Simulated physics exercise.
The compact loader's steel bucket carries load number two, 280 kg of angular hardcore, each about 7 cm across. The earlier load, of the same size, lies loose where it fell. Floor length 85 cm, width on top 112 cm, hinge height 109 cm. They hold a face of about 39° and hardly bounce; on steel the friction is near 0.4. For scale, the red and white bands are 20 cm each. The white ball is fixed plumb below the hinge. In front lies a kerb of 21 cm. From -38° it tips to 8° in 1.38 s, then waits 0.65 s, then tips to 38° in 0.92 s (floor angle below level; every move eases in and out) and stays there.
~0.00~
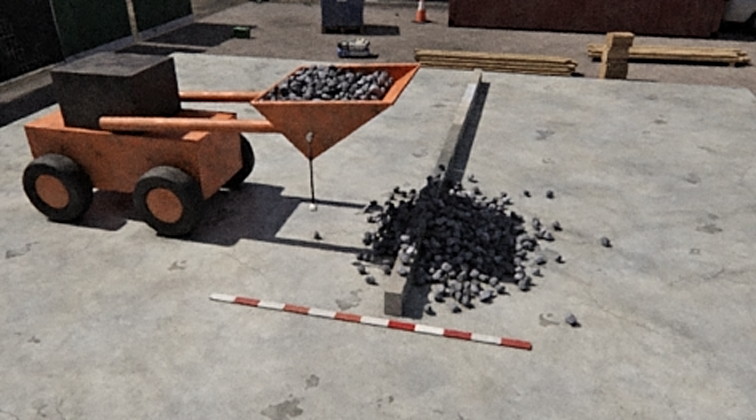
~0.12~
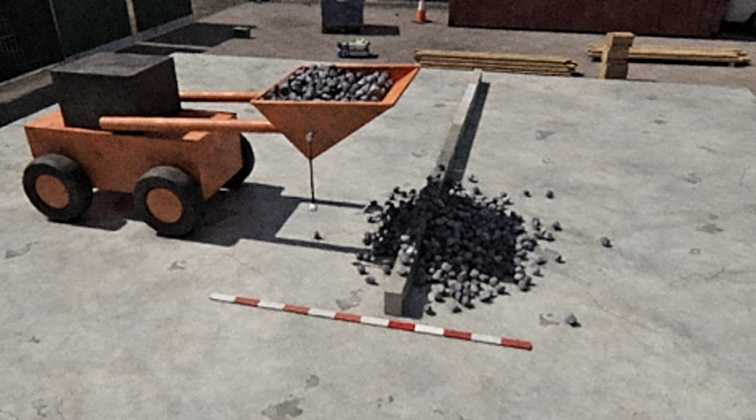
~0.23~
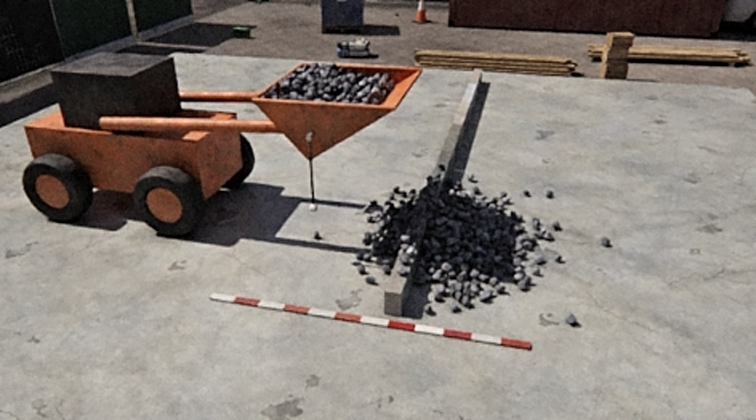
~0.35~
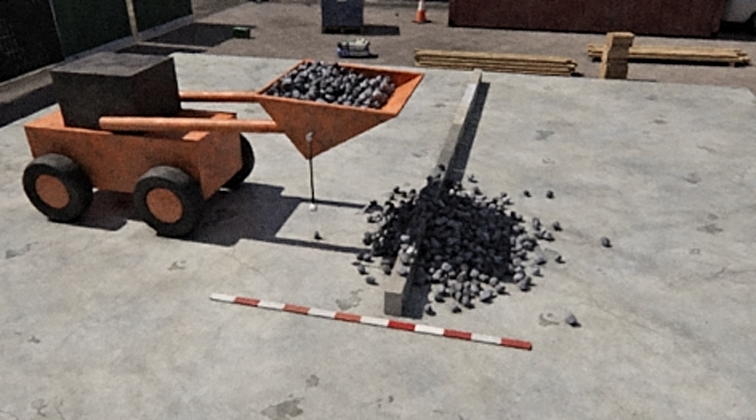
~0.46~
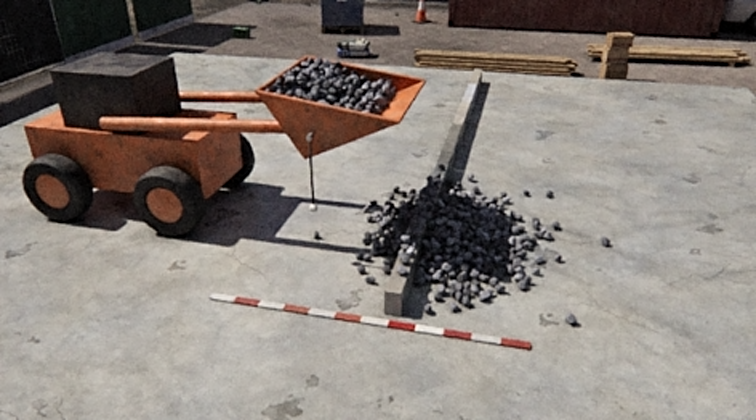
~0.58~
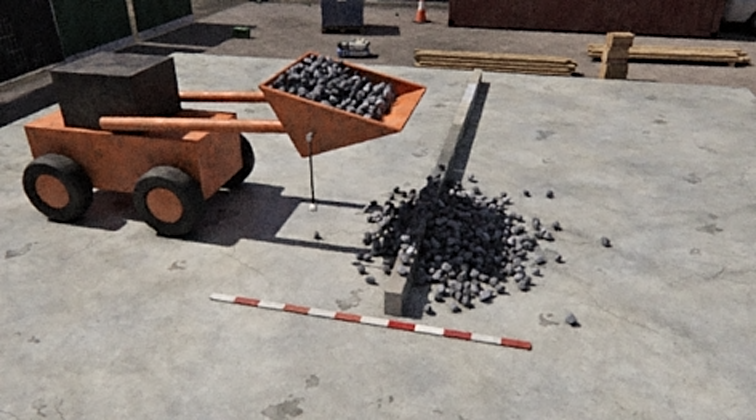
To begin with, an orange wheeled loader holds a bucket of dark grey stones up beside a loose pile of similar stones lying across a low kerb. The bucket then slowly tilts, its right-hand lip lowering slightly while the stones shift a little inside, and the loader and pile stay still.
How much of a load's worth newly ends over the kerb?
Roughly 26 per cent of a load more.
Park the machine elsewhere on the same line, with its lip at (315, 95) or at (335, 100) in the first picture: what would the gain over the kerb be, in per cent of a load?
About 0 and 0 per cent.
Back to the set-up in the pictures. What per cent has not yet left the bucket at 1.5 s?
Roughly 100 per cent is still inside.
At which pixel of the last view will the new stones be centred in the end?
Around (405, 218).
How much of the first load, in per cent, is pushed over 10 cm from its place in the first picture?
Roughly 5 per cent of them.
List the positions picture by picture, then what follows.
The first picture shows lip at (393, 103), floor tilted -38°, highest stones at (335, 77). The earlier load is highest near (425, 202), 30 cm above ground level, 27 % on this side of the kerb, 73 % over the kerb.
In the second picture, the bucket is at -37°, its lip at (394, 105); the top of the load is at (319, 74); the stones move at 0.1 m/s on average.
The third picture shows lip at (395, 109), floor tilted -35°, highest stones at (318, 72); the stones move at 0.1 m/s on average.
The fourth picture shows lip at (397, 115), floor tilted -31°, highest stones at (307, 71); the stones move at 0.2 m/s on average.
The fifth picture shows lip at (399, 122), floor tilted -26°, highest stones at (308, 67); the stones move at 0.2 m/s on average.
In the sixth picture, the bucket is at -20°, its lip at (401, 131); the top of the load is at (311, 64); the stones move at 0.2 m/s on average.
After 1.0 s the floor is at 1°; in per cent of one load, 100 in the bucket, 27 on this side of the kerb, 73 over the kerb; the foremost stones are at (559, 242).
After 1.5 s the floor is at 8°; in per cent of one load, 100 in the bucket, 27 on this side of the kerb, 73 over the kerb; the foremost stones are at (559, 242).
After 3.4 s the floor is at 38°; in per cent of one load, 13 in the bucket, 97 on this side of the kerb, 90 over the kerb; the foremost stones are at (559, 242).
After 6.0 s the floor is at 38°; in per cent of one load, 0 in the bucket, 101 on this side of the kerb, 99 over the kerb; the foremost stones are at (559, 242). Net gain over the kerb, 26.
